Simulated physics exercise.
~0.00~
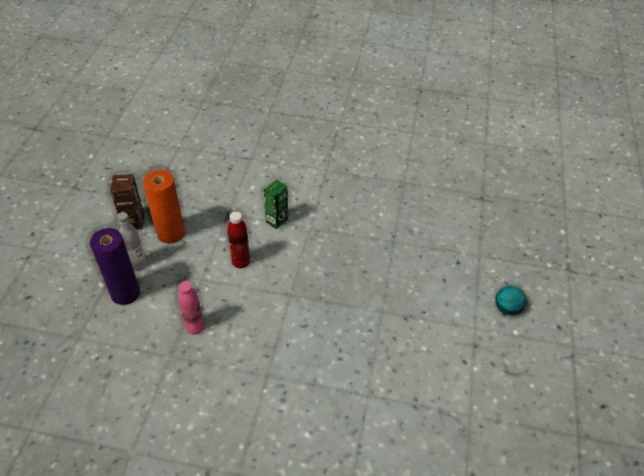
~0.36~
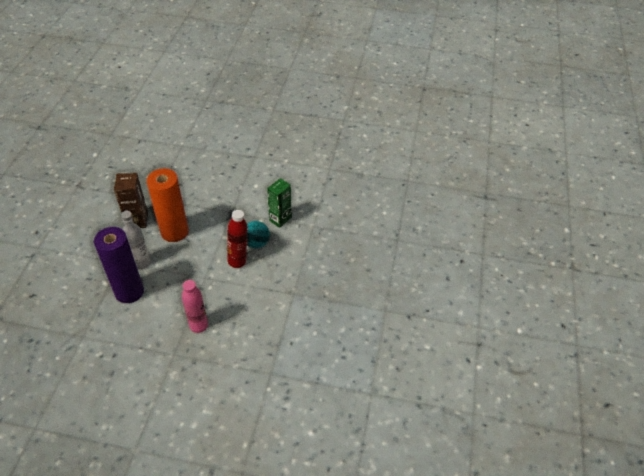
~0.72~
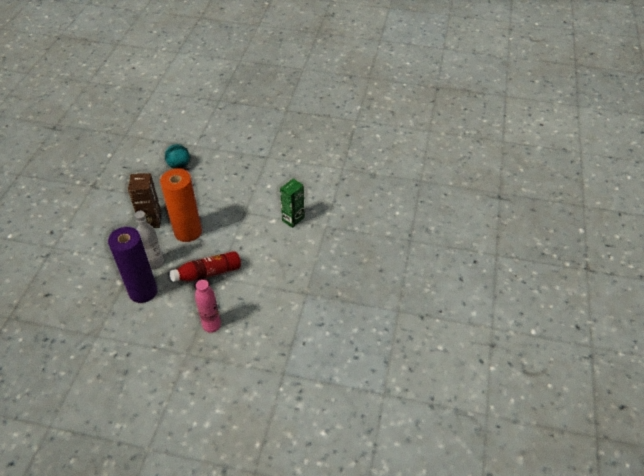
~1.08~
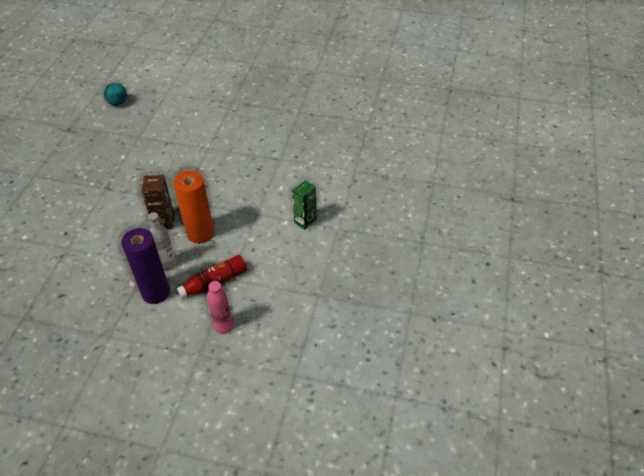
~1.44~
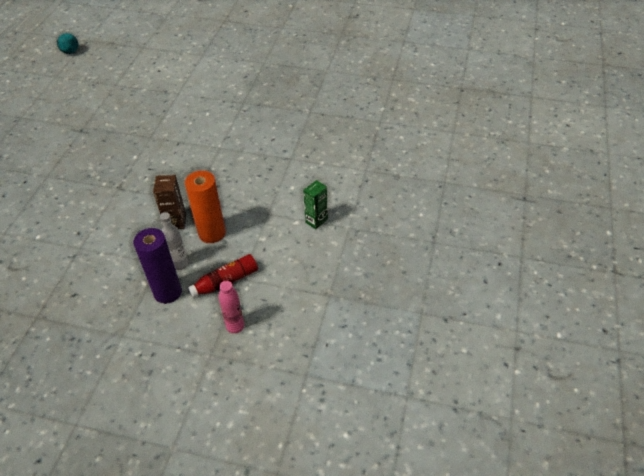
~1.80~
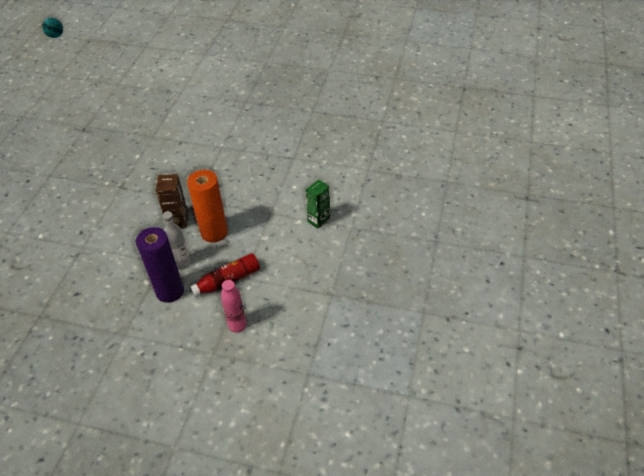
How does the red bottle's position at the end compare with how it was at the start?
At the start the red bottle stands upright, but by the end it is lying on its side on the floor near the pink bottle.
